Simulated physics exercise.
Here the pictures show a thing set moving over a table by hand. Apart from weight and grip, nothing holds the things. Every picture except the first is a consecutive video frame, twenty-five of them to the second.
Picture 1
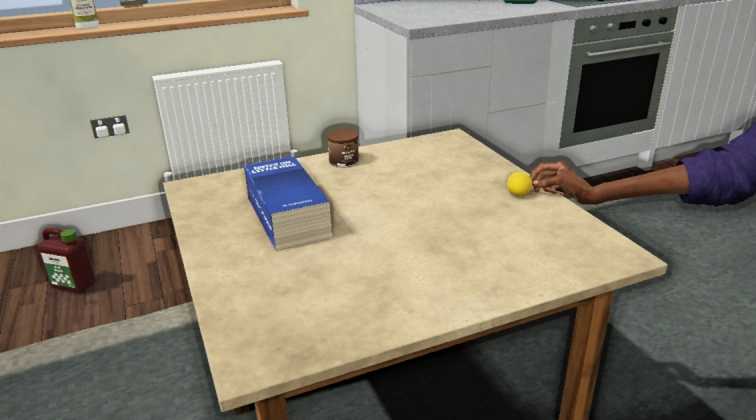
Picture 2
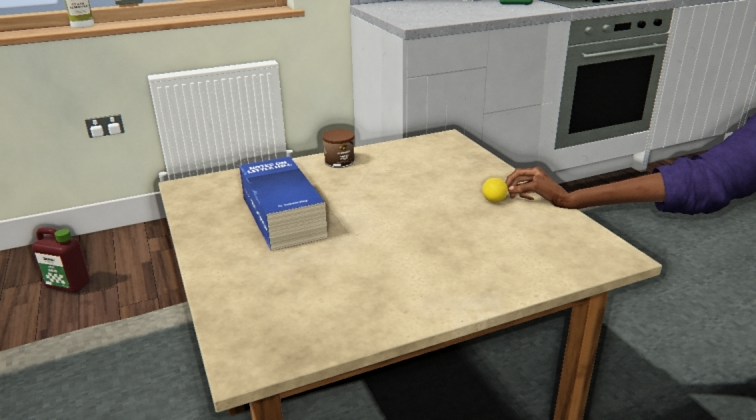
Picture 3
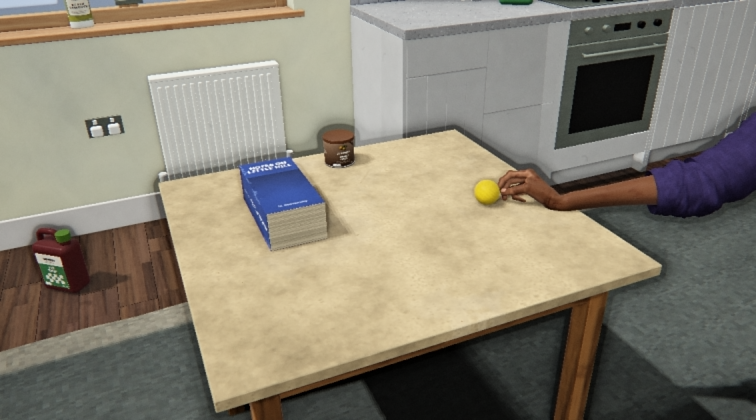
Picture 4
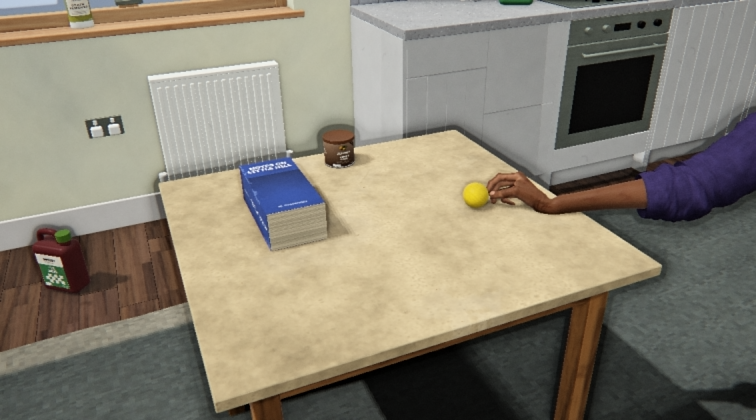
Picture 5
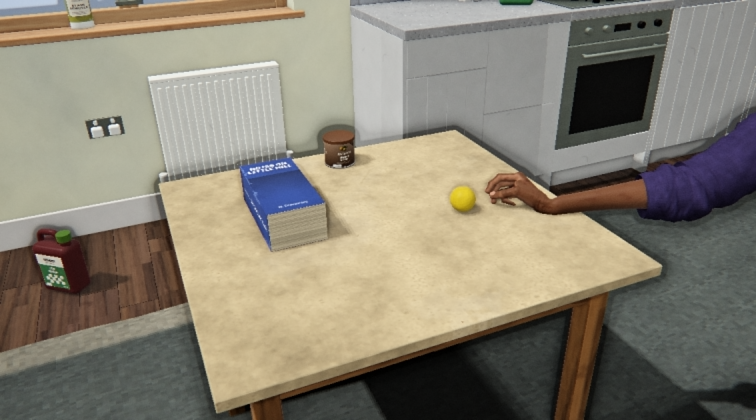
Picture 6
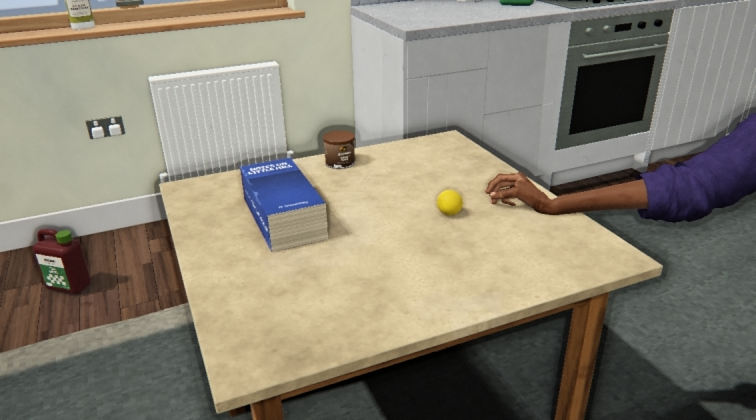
Yellow lemon moving left under a hand, then rolling free across a kitchen table towards a thick blue book.
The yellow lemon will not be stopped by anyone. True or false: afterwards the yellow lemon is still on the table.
False.
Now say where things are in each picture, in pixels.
The first picture shows under the hand; yellow lemon (520, 184).
The second picture shows under the hand; yellow lemon (495, 190).
The third picture shows under the hand; yellow lemon (487, 192).
The fourth picture shows yellow lemon (476, 195).
The fifth picture shows yellow lemon (463, 199) rolled about its own width.
The sixth picture shows yellow lemon (450, 203) rolled about its own width.
Then, 0.30 s after the last picture, yellow lemon rolled well along near (345, 230).
Then, 0.80 s after the last picture, yellow lemon rolled well along near (223, 301).
Then, 1.30 s after the last picture, yellow lemon now off the table.
By the end, off the table, yellow lemon.
